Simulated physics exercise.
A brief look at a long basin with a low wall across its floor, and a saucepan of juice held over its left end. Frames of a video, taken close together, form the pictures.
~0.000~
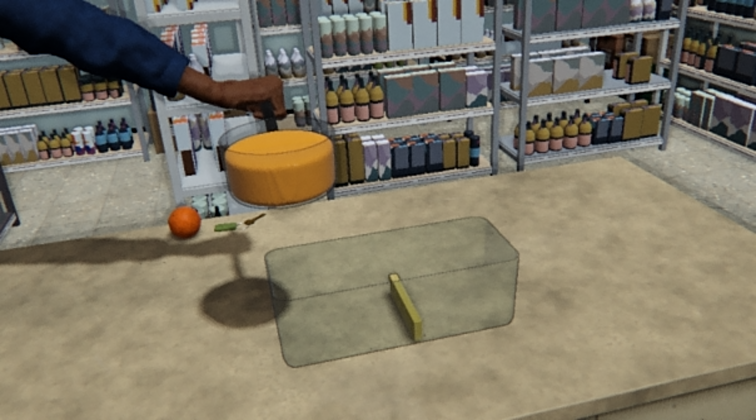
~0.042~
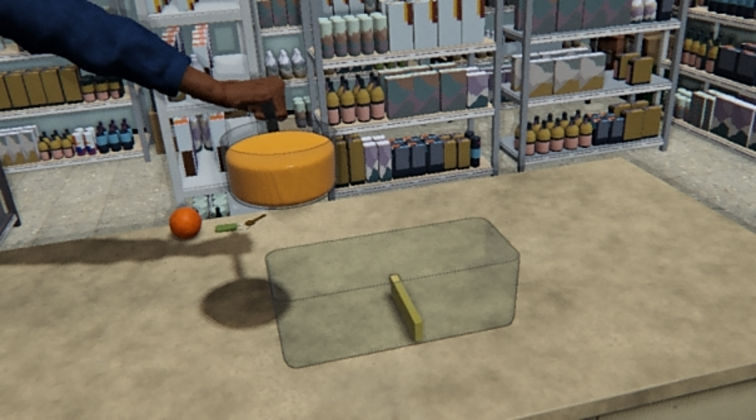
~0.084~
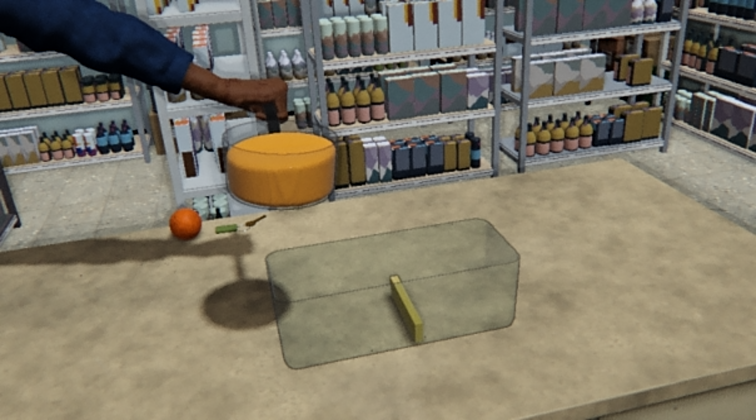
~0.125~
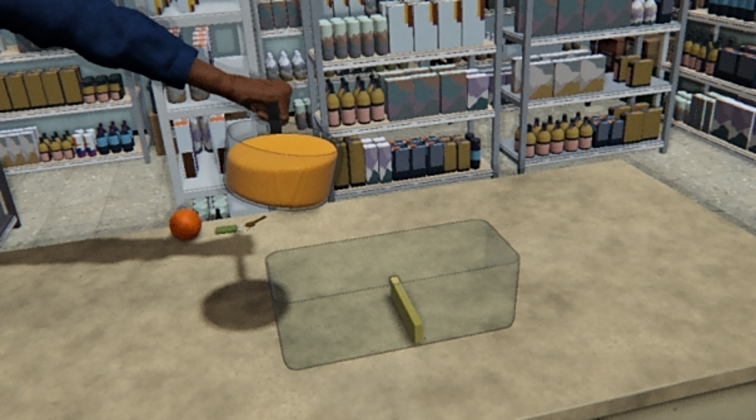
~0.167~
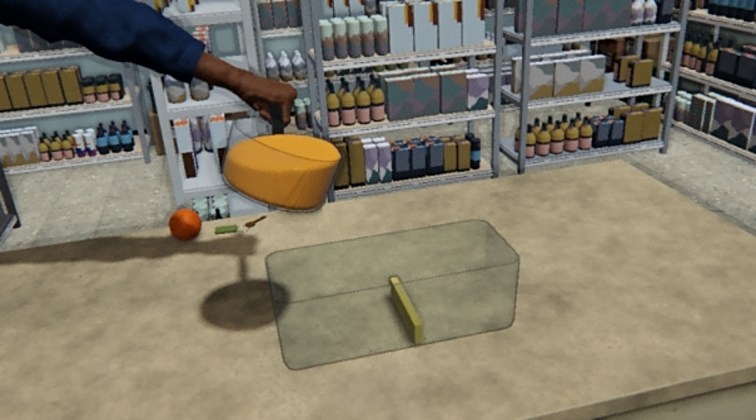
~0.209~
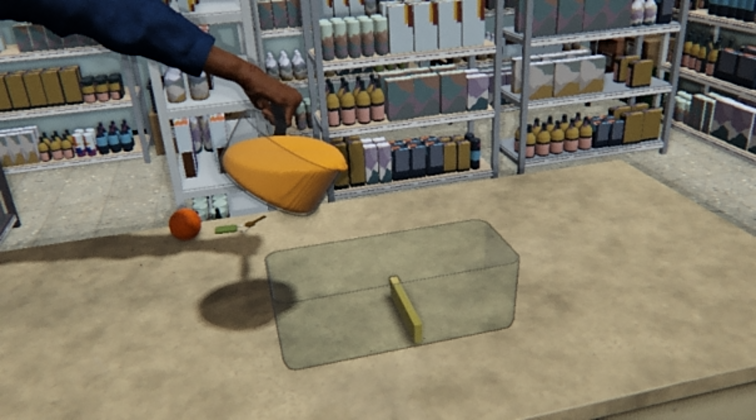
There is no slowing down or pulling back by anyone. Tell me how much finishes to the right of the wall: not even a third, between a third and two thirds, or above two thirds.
It works out to not even a third.
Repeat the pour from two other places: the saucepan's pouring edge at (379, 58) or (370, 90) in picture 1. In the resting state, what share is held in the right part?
It comes out at around 70 percent and then around 65 percent.
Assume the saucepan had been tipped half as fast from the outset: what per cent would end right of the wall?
Something like 40 in a hundred.
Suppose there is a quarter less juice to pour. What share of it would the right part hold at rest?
About 10 parts in a hundred, give or take.
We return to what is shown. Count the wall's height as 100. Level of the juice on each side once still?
Left 70 per cent, right 30.
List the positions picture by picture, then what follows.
In the first picture, it leans 0°; its right rim is at (333, 129); the juice meets the walls at (224, 154) and (331, 140); the long basin's rim runs from (269, 277) to (502, 237); the wall's top is at (405, 298).
In the second picture, it leans 2°; its right rim is at (334, 131); the juice meets the walls at (225, 154) and (332, 141).
In the third picture, it leans 6°; its right rim is at (337, 136); the juice meets the walls at (226, 154) and (334, 143).
In the fourth picture, it leans 14°; its right rim is at (339, 144); the juice meets the walls at (227, 154) and (336, 145).
In the fifth picture, it leans 24°; its right rim is at (341, 154); the juice meets the walls at (226, 155) and (339, 147).
In the sixth picture, it leans 35°; its right rim is at (341, 165); the juice meets the walls at (224, 153) and (334, 153); 3 per cent is over the edge.
A moment on, the saucepan is tipped right over and 25 per cent is still to pour, 21 is left of the wall and 2 right of it.
Next, the saucepan is tipped right over and 5 per cent is still to pour, 73 is left of the wall and 14 right of it.
Then the saucepan is tipped right over and 1 per cent is still to pour, 69 is left of the wall and 19 right of it.
Later the saucepan is tipped right over and 0 per cent is still to pour, 70 is left of the wall and 22 right of it.
Finally, 70 per cent lies left of the wall, 22 right of it and 8 outside.
